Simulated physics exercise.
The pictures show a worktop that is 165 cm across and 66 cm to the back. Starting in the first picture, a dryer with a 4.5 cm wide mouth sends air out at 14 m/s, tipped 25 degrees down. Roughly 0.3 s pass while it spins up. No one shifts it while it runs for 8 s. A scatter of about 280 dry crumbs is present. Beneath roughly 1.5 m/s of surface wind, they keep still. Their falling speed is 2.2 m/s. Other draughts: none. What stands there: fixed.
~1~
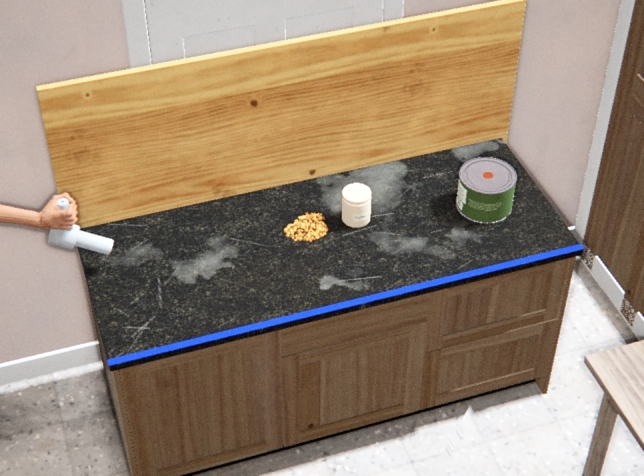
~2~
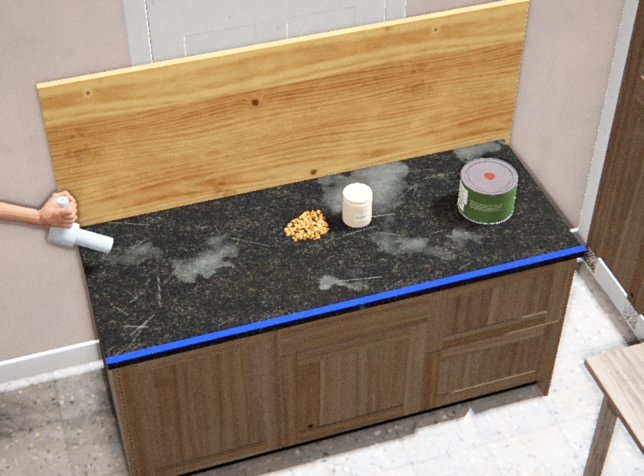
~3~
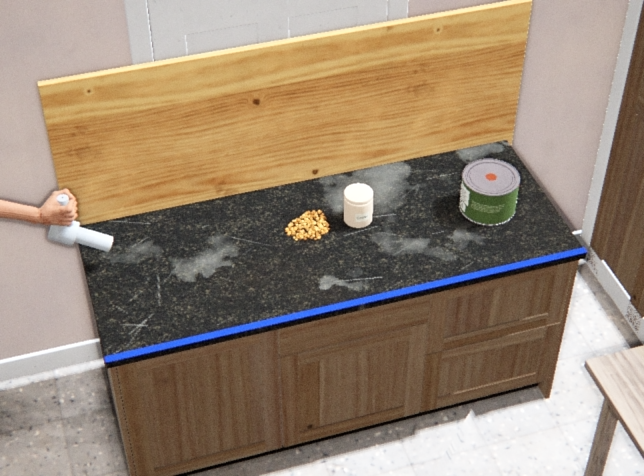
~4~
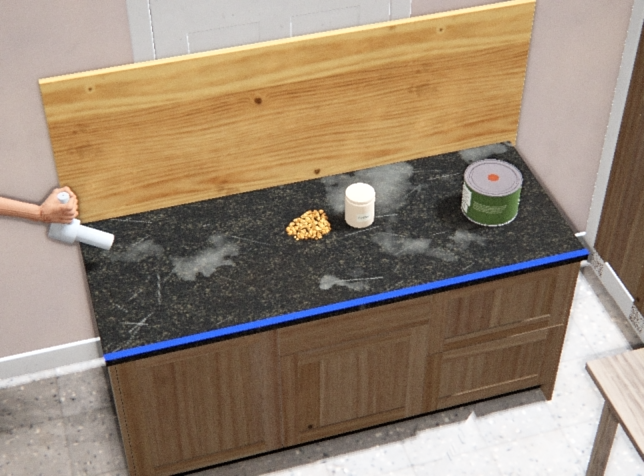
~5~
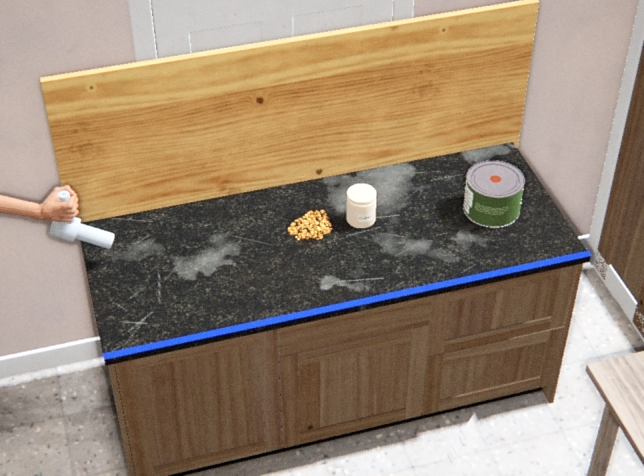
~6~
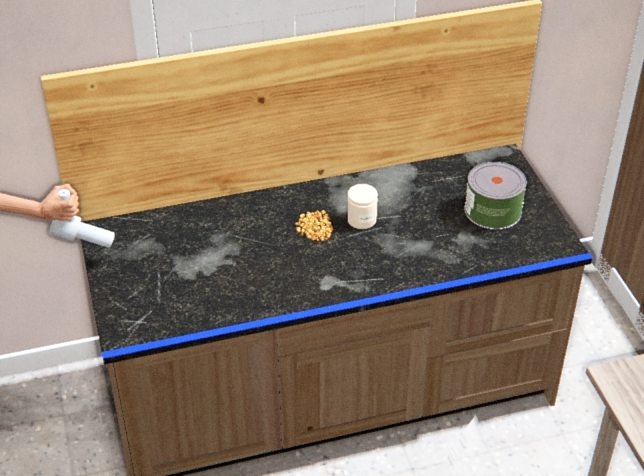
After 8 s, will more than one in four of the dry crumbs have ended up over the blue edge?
At most a quarter is lost there.
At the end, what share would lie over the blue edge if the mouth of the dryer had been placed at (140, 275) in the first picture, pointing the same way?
Around 0 per cent would end up there.
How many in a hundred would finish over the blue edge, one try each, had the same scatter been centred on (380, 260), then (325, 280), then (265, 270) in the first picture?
Taking the three spots in order, you'd get around 60 percent, 100 percent and 90 percent.
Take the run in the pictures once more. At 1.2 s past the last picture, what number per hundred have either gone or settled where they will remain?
Some 40 per cent.
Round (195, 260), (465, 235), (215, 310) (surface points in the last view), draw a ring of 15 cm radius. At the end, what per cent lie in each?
Taking the spots one by one, around 0 %, 15 % and 0 %.
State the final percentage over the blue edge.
0 %, roughly.
Then, 1.2 s after the last picture, 63 % are on the move or not yet settled, 0 % are over the blue edge; the middle of those still in play is near (451, 197).
Then, 2.2 s after the last picture, 44 % are on the move or not yet settled, 0 % are over the blue edge; the middle of those still in play is near (462, 202).
Then, 4.1 s after the last picture, 33 % are on the move or not yet settled, 0 % are over the blue edge; the middle of those still in play is near (461, 207).
Then, 7.7 s after the last picture, at the end, 0 % are over the blue edge; the middle of those still in play is near (461, 204).
